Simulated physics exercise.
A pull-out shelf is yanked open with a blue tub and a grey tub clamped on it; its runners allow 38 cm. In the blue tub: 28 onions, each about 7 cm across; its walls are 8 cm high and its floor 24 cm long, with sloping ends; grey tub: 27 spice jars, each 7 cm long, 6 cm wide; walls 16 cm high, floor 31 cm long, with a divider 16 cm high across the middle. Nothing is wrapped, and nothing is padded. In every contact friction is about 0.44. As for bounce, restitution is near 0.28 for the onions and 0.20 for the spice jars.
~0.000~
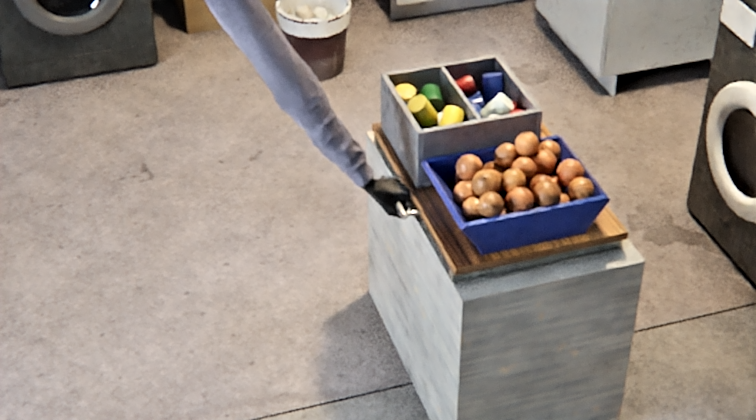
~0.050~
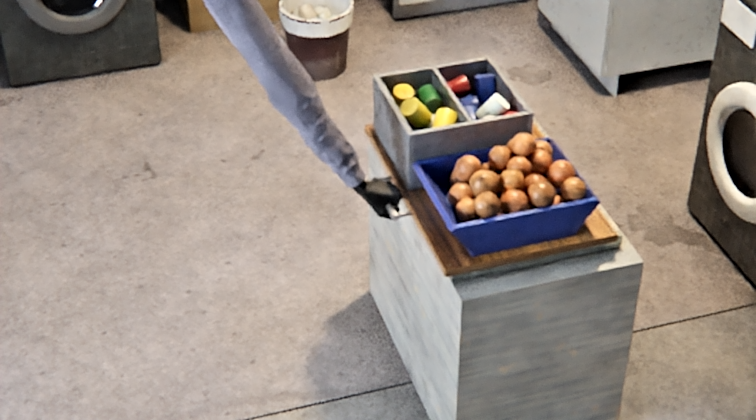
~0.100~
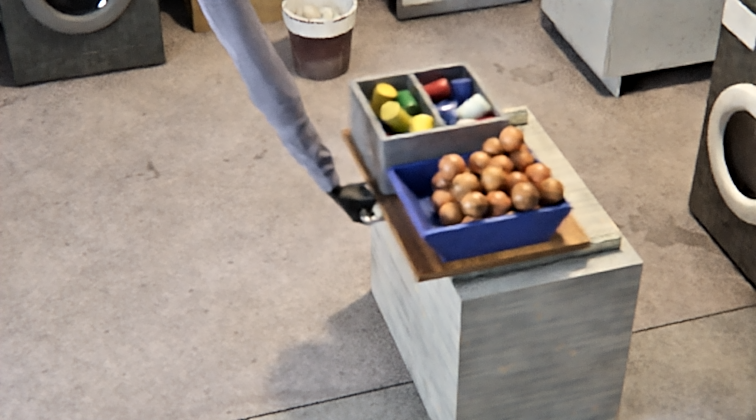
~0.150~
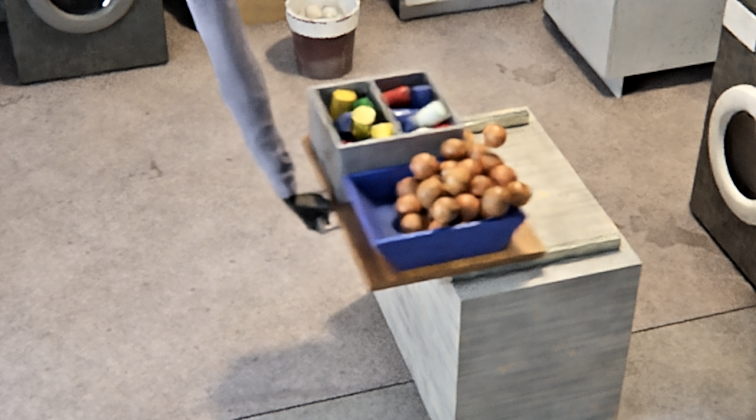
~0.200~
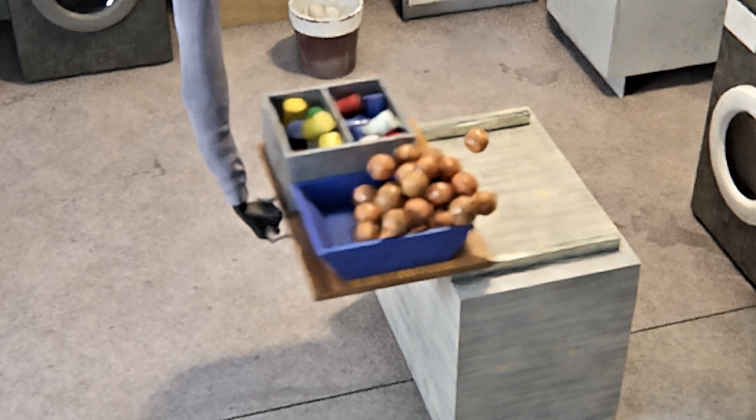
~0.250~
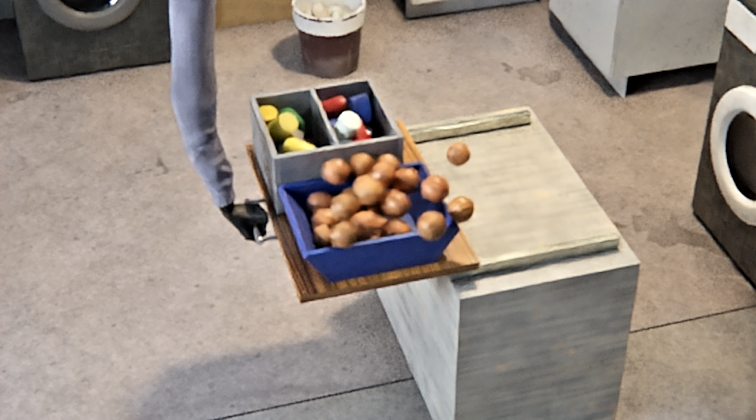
A wooden shelf is pulled out leftward by a gloved hand, and onions slide and bounce rightward in their blue tub.
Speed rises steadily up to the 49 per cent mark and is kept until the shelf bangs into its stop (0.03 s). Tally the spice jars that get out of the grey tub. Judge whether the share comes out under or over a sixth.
Under a sixth.
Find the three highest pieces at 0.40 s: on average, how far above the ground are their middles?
About 88 cm.
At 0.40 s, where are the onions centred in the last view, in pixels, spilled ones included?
Their middle is at about (326, 209).
After 0.40 s, blue tub 22 in, 6 out and grey tub 27 in, 0 out.
After 0.62 s, blue tub 17 in, 11 out and grey tub 27 in, 0 out.
Final count (at 1.06 s), blue tub 17 in, 11 out and grey tub 27 in, 0 out. Asked share, 0 of 27, 0 per cent.
